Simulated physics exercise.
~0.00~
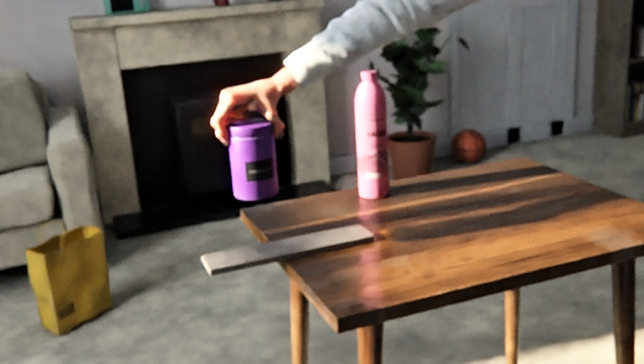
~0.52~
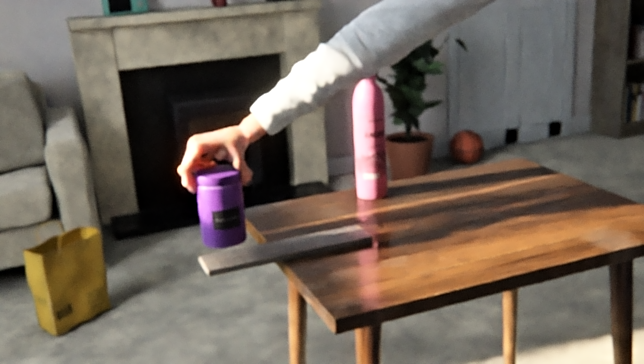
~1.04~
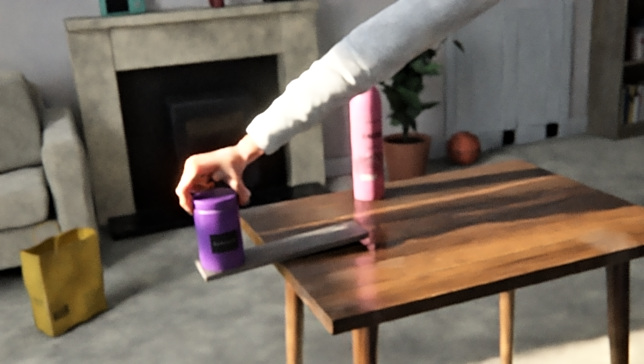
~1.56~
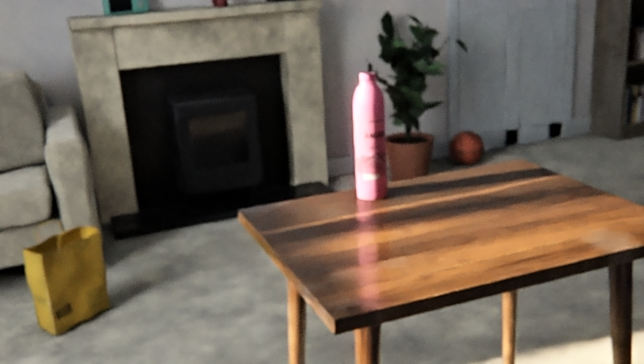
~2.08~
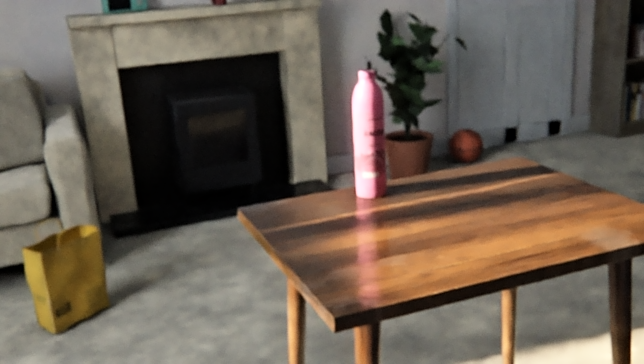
A hand in a pale sleeve holds a purple jar beside a wooden table in a living room, seen from slightly above by a gently swaying camera. A flat grey board juts out past the table's left end, a pink bottle stands near the back edge, and a yellow bag sits on the floor at left before a fireplace. The hand moves the jar left and lowers it upright onto the board's overhanging end. Then board and jar drop off the table and out of sight, and the arm is gone. The pink bottle remains standing, unmoved.
